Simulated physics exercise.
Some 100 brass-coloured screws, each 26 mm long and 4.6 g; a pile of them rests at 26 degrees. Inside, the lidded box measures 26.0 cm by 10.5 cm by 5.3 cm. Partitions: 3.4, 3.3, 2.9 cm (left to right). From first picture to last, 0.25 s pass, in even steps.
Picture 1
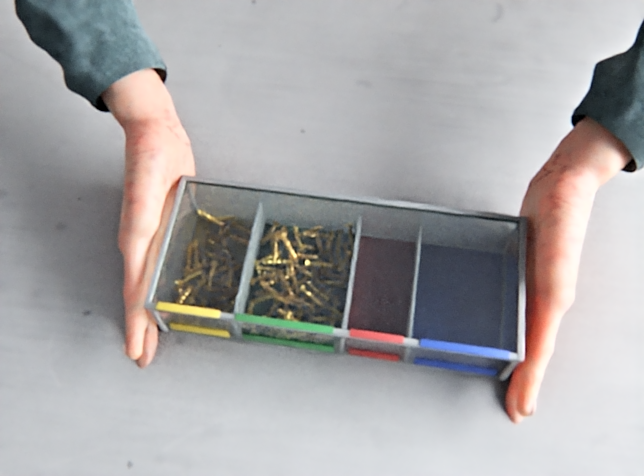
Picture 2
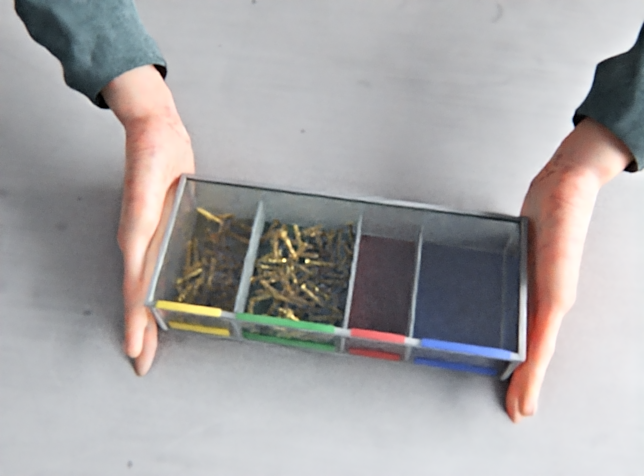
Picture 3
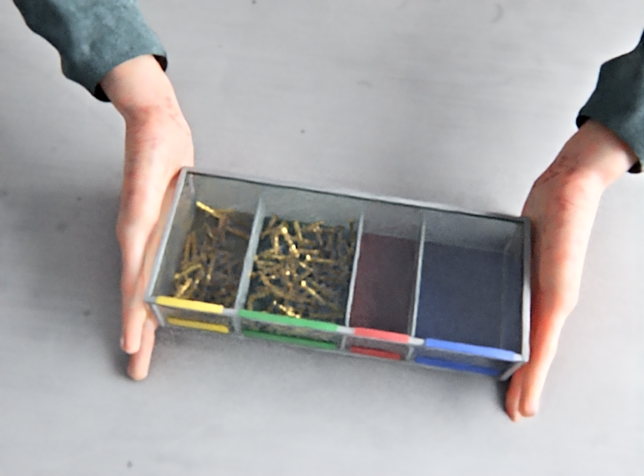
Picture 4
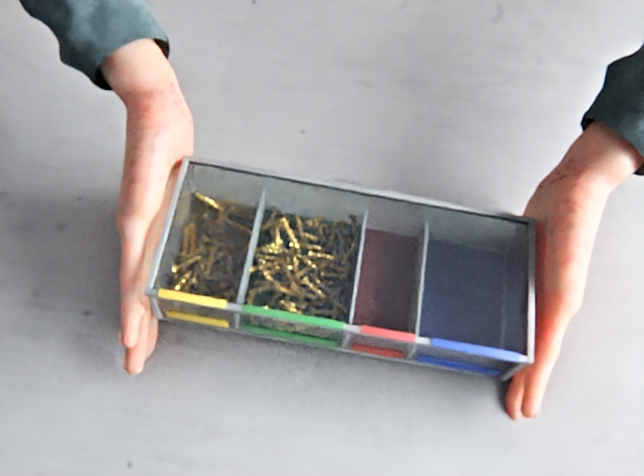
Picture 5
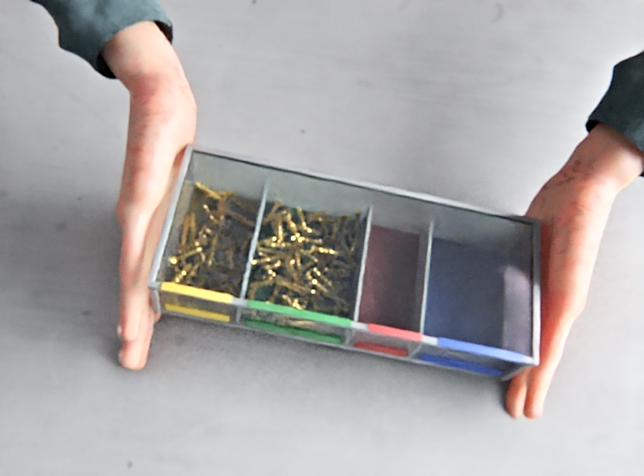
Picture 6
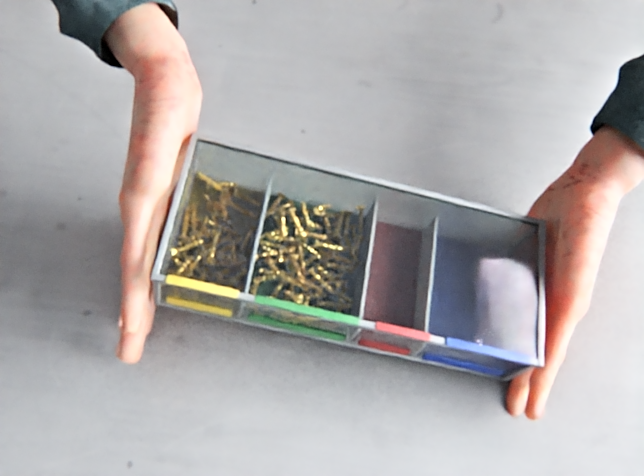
Two hands held a clear, divided box with brass-coloured screws in its yellow and green sections and none in the red and blue, then slowly tilted it, raising the left end.
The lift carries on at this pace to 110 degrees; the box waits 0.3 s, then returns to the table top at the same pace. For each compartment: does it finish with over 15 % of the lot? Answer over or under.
Red compartment: Under; blue compartment: Over; green compartment: Under; yellow compartment: Under.
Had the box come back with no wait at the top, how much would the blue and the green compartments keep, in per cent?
Then: Blue 95; green 5.
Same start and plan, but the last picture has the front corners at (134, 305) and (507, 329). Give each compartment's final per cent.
Red 0, blue 0, green 25, yellow 75.
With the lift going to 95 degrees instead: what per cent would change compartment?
Some 60 per cent.
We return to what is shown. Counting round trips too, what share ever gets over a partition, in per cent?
About 100 per cent.
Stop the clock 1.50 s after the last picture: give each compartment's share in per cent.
Red 15; blue 40; green 35; yellow 5.
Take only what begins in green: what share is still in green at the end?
Roughly 0 per cent.
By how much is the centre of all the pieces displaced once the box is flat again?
About 16.5 cm.
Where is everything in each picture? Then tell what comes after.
Box tilt 0 degrees, front corners at (151, 304) and (517, 355); green 65 %, yellow 35 %, in the first picture.
Box tilt 1 degrees, front corners at (151, 302) and (518, 355), in the second picture.
Box tilt 3 degrees, front corners at (151, 297) and (521, 356), lowest corner right front, in the third picture.
Box tilt 6 degrees, front corners at (152, 290) and (526, 357), lowest corner right front, in the fourth picture.
Box tilt 10 degrees, front corners at (154, 283) and (531, 359), lowest corner right front, in the fifth picture.
Box tilt 14 degrees, front corners at (158, 275) and (536, 360), lowest corner right front; green 65 %, yellow 35 %, in the sixth picture.
Then, 1.50 s after the last picture, tilt 110 degrees; red 15 %, blue 40 %, green 35 %, yellow 5 %.
Then, 2.51 s after the last picture, tilt 56 degrees; blue 100 %.
Then, 3.49 s after the last picture, tilt 0 degrees; blue 100 %.
In the end, red 0 %, blue 100 %, green 0 %, yellow 0 %.
